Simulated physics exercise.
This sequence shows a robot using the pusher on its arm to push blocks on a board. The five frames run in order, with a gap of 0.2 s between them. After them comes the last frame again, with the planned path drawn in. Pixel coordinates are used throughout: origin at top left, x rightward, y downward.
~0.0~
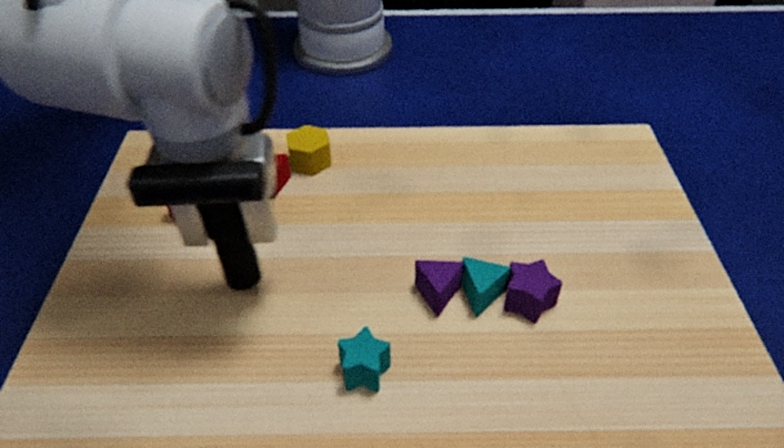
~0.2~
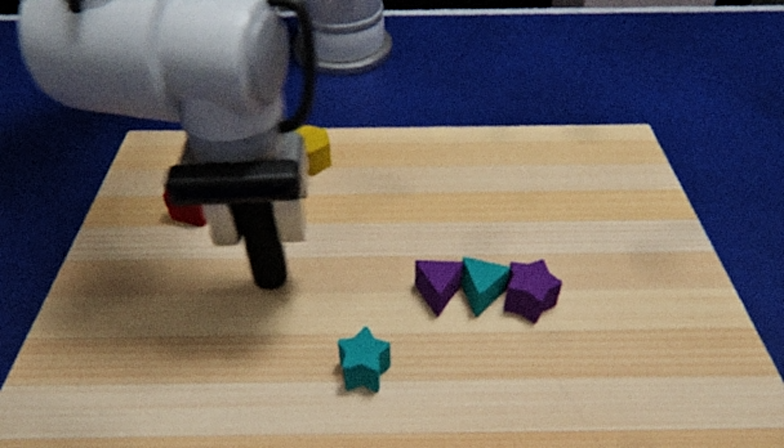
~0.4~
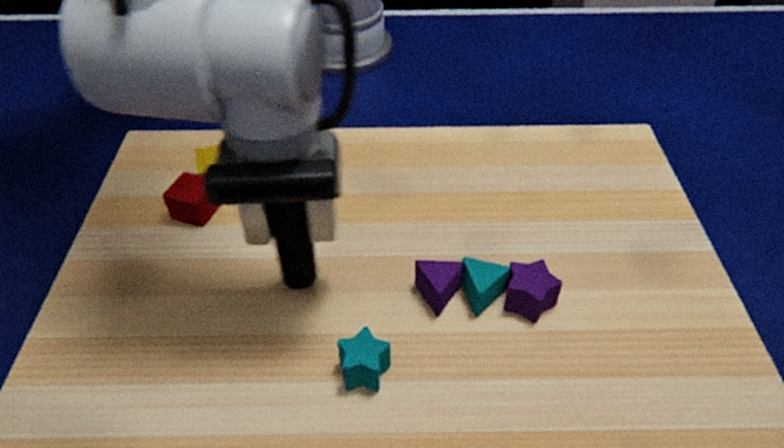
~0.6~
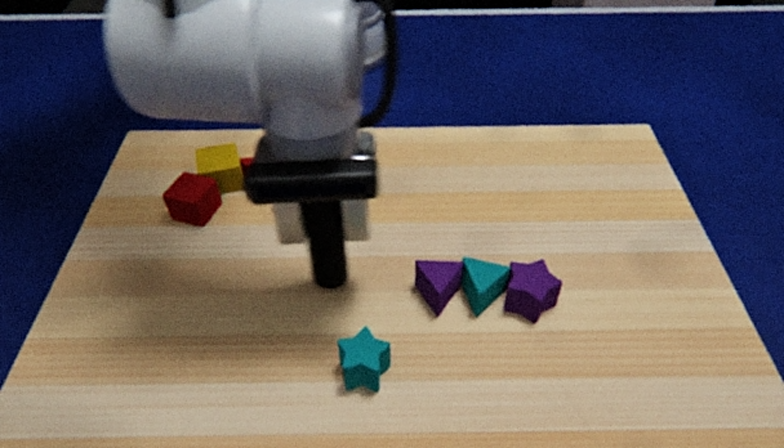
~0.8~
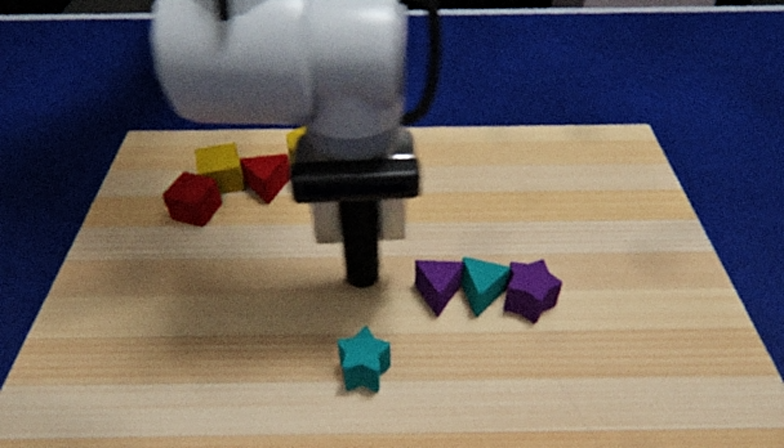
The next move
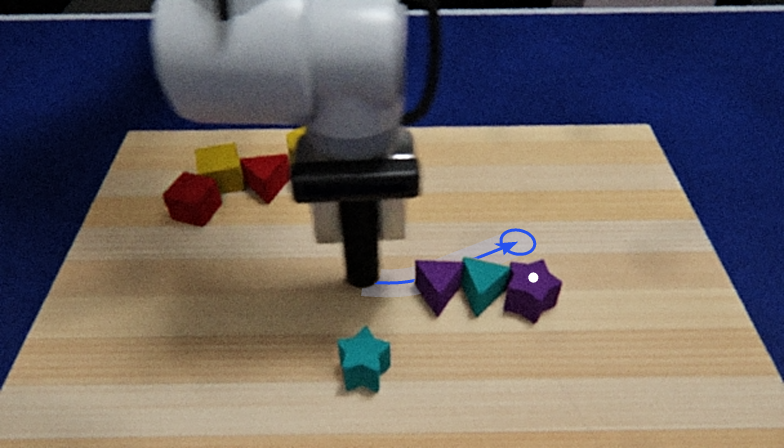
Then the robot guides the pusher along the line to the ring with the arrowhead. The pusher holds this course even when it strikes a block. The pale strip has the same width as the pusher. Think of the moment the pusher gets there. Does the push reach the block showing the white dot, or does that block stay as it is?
That block slides.
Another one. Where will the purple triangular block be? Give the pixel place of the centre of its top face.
It will end up at (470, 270).
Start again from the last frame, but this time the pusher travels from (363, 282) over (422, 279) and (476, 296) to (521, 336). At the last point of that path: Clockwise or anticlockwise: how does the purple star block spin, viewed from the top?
Its spin: Clockwise.
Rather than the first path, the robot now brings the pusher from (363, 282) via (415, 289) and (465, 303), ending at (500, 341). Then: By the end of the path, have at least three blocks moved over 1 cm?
Yes
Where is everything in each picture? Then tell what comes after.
In the first picture, pusher tip at (244, 277); block tops, turquoise star block at (363, 349); purple triangular block at (440, 271); turquoise triangular block at (484, 272); purple star block at (533, 278).
In the second picture, pusher at (271, 277); blocks unchanged.
In the third picture, pusher at (300, 276); blocks unchanged.
In the fourth picture, pusher at (331, 275); blocks unchanged.
In the fifth picture, pusher at (363, 275); turquoise star block at (363, 349); purple triangular block at (440, 271); turquoise triangular block at (484, 272); purple star block at (533, 278).
Path on the board, from (363, 282) over (421, 279) and (471, 260) to (518, 242); the dot is on the purple star block.
On the path given first. One third of the way, pusher at (422, 272); purple triangular block at (460, 272), turned 20° clockwise; turquoise triangular block at (506, 272); purple star block at (548, 279), turned 20° clockwise.
Two thirds of the way, pusher at (472, 253); purple triangular block at (472, 270), turned 80° clockwise; turquoise triangular block at (506, 272); purple star block at (548, 280), turned 20° clockwise.
At the end, pusher at (519, 235); turquoise star block in place; purple triangular block at (472, 270), turned 80° clockwise; turquoise triangular block at (506, 272); purple star block at (548, 280), turned 20° clockwise.
